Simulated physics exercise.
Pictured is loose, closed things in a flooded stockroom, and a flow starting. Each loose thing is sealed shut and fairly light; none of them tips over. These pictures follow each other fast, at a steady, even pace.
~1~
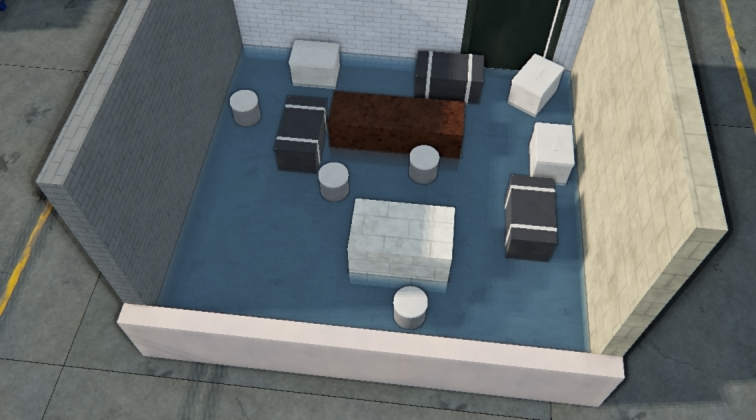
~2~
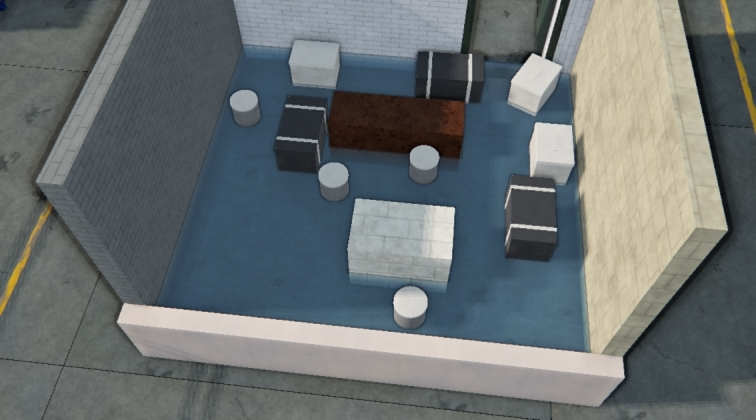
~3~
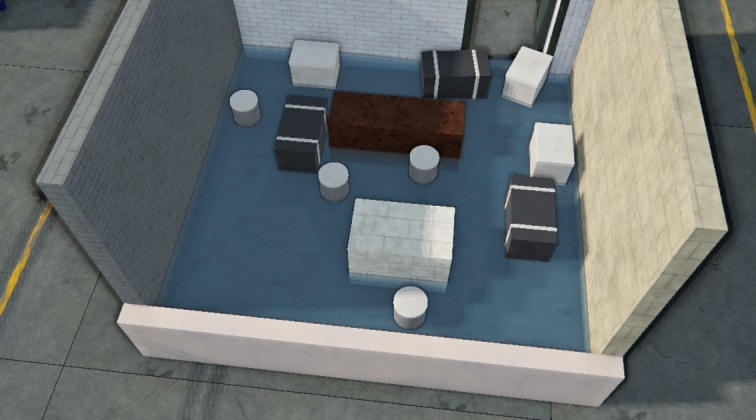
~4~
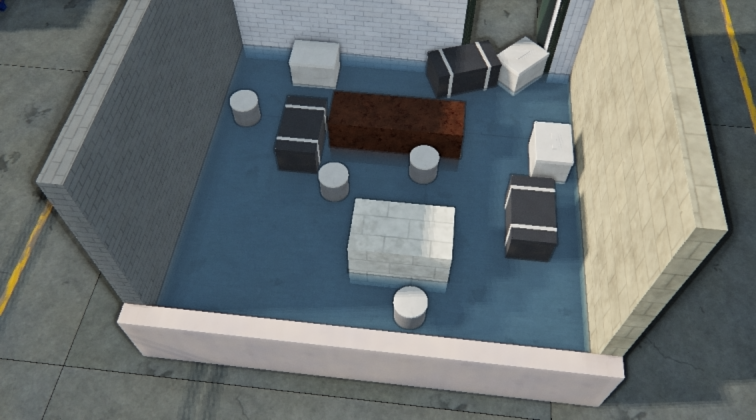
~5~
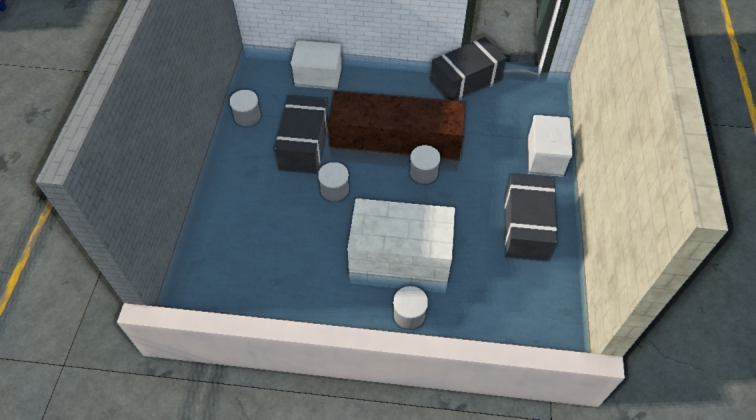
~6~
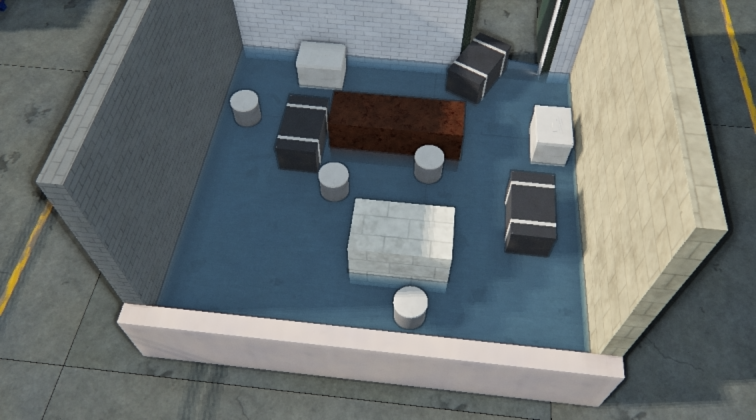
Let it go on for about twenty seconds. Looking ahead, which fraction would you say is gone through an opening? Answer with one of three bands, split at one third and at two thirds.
Two thirds or more.
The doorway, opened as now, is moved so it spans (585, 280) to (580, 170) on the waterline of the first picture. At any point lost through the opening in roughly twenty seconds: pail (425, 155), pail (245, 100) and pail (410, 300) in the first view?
My answer, each in turn: Lost, not lost, lost.
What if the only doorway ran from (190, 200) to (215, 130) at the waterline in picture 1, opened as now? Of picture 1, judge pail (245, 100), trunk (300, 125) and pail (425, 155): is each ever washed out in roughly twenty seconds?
Following that order: Escaped; escaped; escaped.
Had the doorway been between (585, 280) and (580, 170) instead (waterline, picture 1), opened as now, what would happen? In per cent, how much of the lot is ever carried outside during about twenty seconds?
Roughly 70 in a hundred.
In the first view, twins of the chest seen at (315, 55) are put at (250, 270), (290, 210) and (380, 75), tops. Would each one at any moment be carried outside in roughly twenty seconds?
Lab note - results by position: Retained, retained, exited.
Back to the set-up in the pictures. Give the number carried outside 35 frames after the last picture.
7 of them.
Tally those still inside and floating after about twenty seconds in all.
That number is 2.
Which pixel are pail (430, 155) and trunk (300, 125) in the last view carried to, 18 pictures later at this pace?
I'd expect them about (508, 63) and (350, 70).
A moment on, 2 of 10 are out; 8 afloat.
Next, 4 of 10 are out; 6 afloat.
Later, 7 of 10 are out; 3 afloat.
In the end, 8 of 10 are out; 2 afloat.
